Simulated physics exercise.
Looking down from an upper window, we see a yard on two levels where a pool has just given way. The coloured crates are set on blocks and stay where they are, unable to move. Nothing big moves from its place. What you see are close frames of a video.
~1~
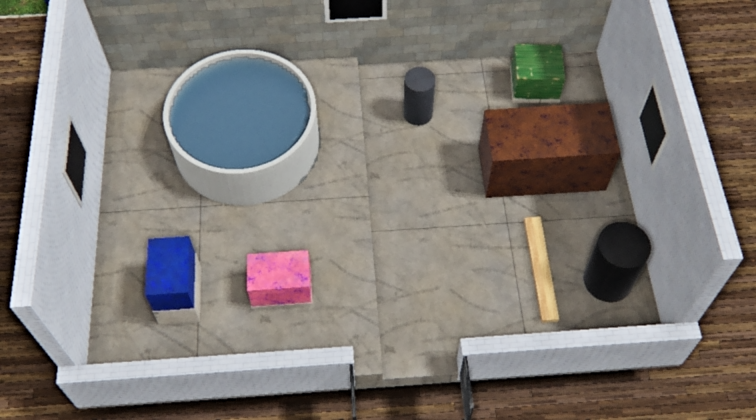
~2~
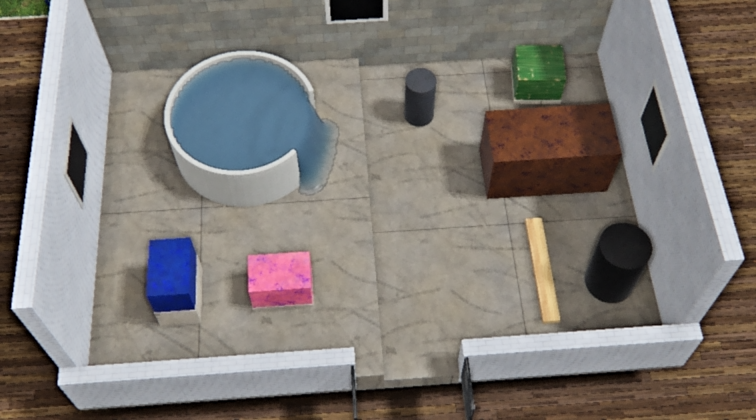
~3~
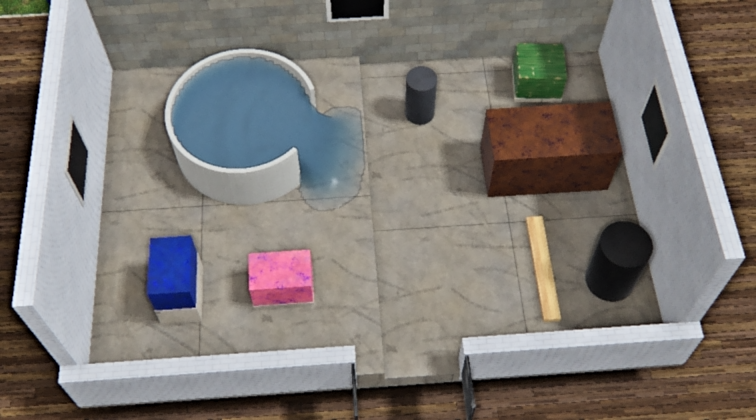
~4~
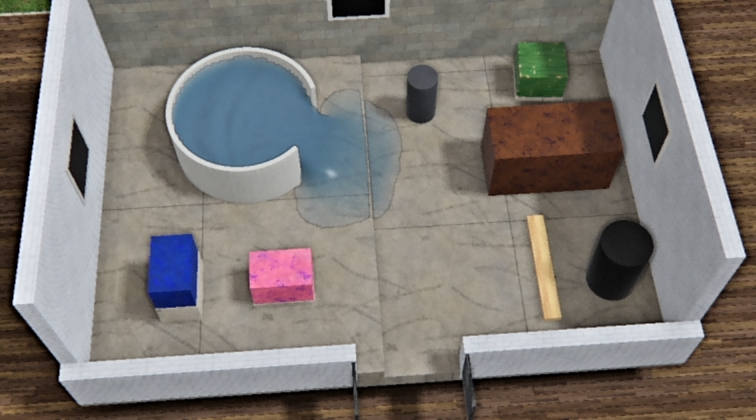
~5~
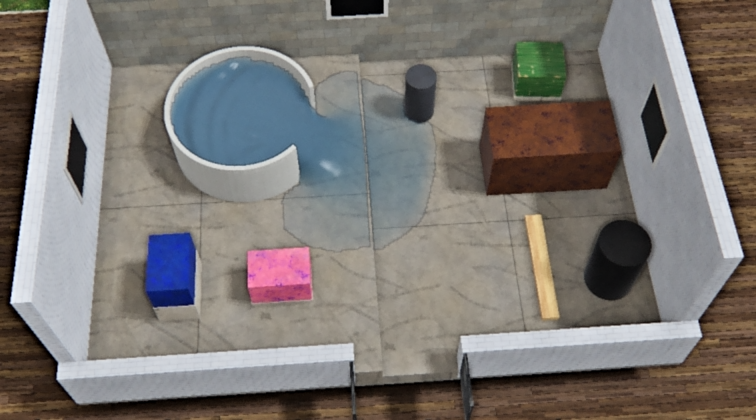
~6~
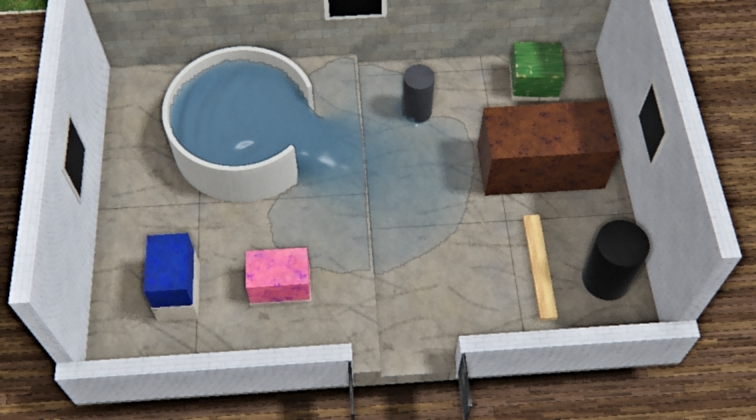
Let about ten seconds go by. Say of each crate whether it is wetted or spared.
My prediction: The green crate is exposed; the pink crate is protected; the blue crate is protected.
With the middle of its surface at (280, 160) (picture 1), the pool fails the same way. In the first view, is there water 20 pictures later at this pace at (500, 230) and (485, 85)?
The first is wetted, and then the second is wetted.
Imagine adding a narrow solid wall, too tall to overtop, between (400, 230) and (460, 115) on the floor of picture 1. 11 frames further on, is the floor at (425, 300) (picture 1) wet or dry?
Verdict: Wet.
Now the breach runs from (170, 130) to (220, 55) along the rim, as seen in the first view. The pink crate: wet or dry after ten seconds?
The pink one is reached.
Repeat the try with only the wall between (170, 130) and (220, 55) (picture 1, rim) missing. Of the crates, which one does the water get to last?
Answer: The green crate.
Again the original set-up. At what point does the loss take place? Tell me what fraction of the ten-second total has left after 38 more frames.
Roughly 30 %.
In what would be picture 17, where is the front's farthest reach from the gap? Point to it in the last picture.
Look around (657, 342).
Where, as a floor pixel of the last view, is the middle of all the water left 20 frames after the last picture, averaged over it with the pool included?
The spot I would choose is (421, 188).
A moment on, water covers 45 % of the floor; the green crate water round its plinth, the pink crate water round its plinth, the blue crate not reached.
Next, water covers 55 % of the floor; the green crate water round its plinth, the pink crate water round its plinth, the blue crate not reached.
Then, water covers 55 % of the floor; the green crate water round its plinth, the pink crate water round its plinth, the blue crate water round its plinth.
Later, water covers 55 % of the floor; the green crate water round its plinth, the pink crate water round its plinth, the blue crate water round its plinth.
In the end, water covers 55 % of the floor; the green crate was topped, the pink crate stayed above the water, the blue crate stayed above the water.
